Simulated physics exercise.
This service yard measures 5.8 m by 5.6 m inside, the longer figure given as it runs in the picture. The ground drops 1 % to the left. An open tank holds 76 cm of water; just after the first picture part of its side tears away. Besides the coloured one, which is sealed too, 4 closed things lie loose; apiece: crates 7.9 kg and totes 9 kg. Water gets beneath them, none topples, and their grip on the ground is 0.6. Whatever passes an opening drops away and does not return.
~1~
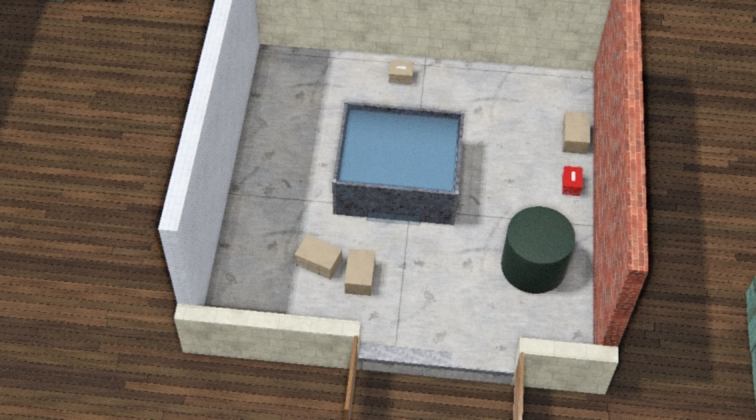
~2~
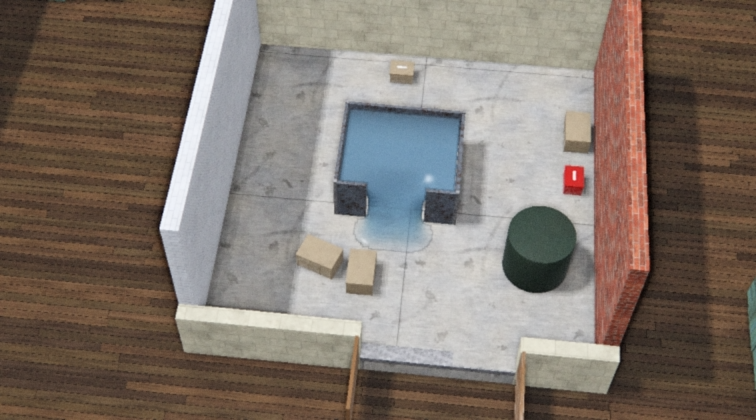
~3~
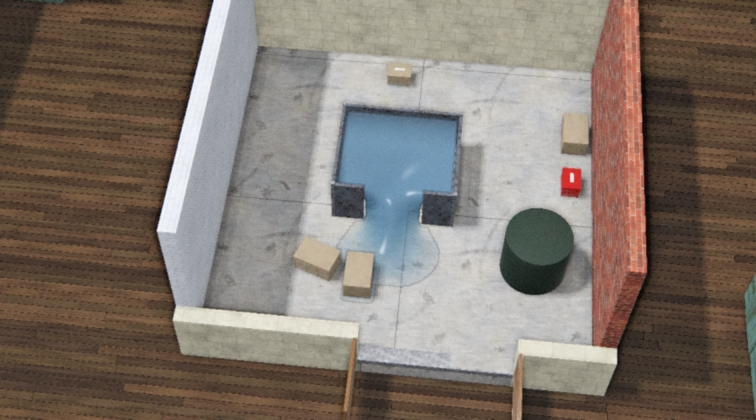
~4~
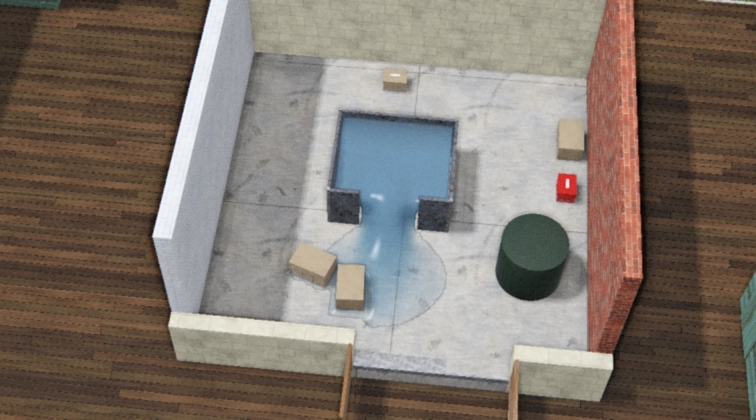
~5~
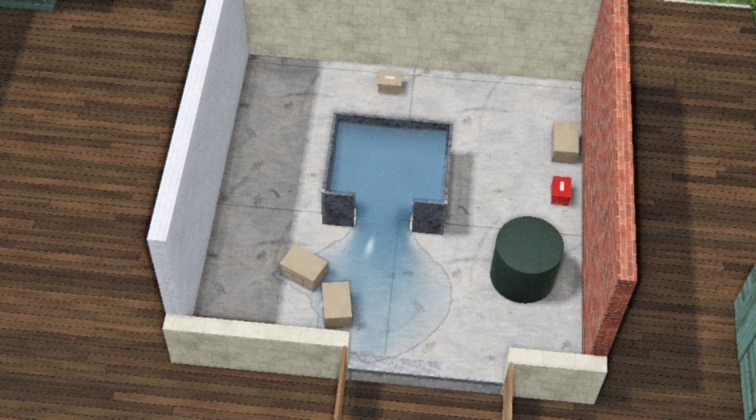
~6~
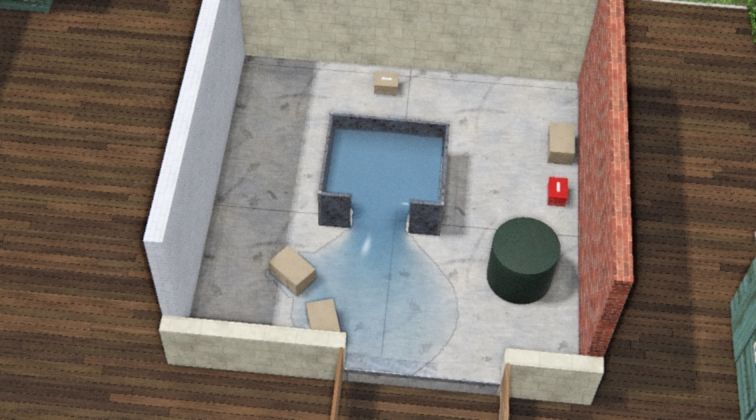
A square open tank of blue water stands in a walled yard with a pale concrete floor, seen from high above, with dark brown planking outside. Four tan boxes lie around it, a small red one sits by the brick wall at right, and a dark green cylinder stands below that. The tank's near side opens, water spreads across the floor, and the two lower-left boxes shift and turn as the camera drifts slightly.
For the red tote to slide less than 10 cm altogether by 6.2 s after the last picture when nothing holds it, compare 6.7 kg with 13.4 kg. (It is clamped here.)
For it, the lower weight is enough.
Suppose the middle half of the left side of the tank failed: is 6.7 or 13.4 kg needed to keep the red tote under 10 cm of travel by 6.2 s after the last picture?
Then only the higher weight holds it.
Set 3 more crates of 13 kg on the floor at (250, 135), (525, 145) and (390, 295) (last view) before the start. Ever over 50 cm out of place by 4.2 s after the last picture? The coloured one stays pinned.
In that order: More, short of it, over.
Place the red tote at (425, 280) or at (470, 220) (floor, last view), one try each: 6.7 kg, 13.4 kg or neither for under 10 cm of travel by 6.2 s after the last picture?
In that order: Neither is enough; either load holds.
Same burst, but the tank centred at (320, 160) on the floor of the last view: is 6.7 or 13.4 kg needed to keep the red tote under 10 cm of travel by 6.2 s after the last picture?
Then the lower weight is enough.
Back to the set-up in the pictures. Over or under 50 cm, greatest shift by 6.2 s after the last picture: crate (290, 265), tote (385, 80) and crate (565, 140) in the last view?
In that order: Past it, short of it, short of it.
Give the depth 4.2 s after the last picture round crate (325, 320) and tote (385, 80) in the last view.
About 3 and 0 cm.
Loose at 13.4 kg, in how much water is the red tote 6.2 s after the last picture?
About 1 cm.
Then, 0.6 s after the last picture the red tote would be 0 cm from its start with 6.7 kg and 0 cm from its start with 13.4 kg; 0 cm of water round it then.
Then, 2.3 s after the last picture the red tote would be 0 cm from its start with 6.7 kg and 0 cm from its start with 13.4 kg; 0 cm of water round it then.
Then, 4.2 s after the last picture the red tote would be 0 cm from its start with 6.7 kg and 0 cm from its start with 13.4 kg; 1 cm of water round it then.
Then, 6.2 s after the last picture the red tote would be 0 cm from its start with 6.7 kg and 0 cm from its start with 13.4 kg; 1 cm of water round it then.
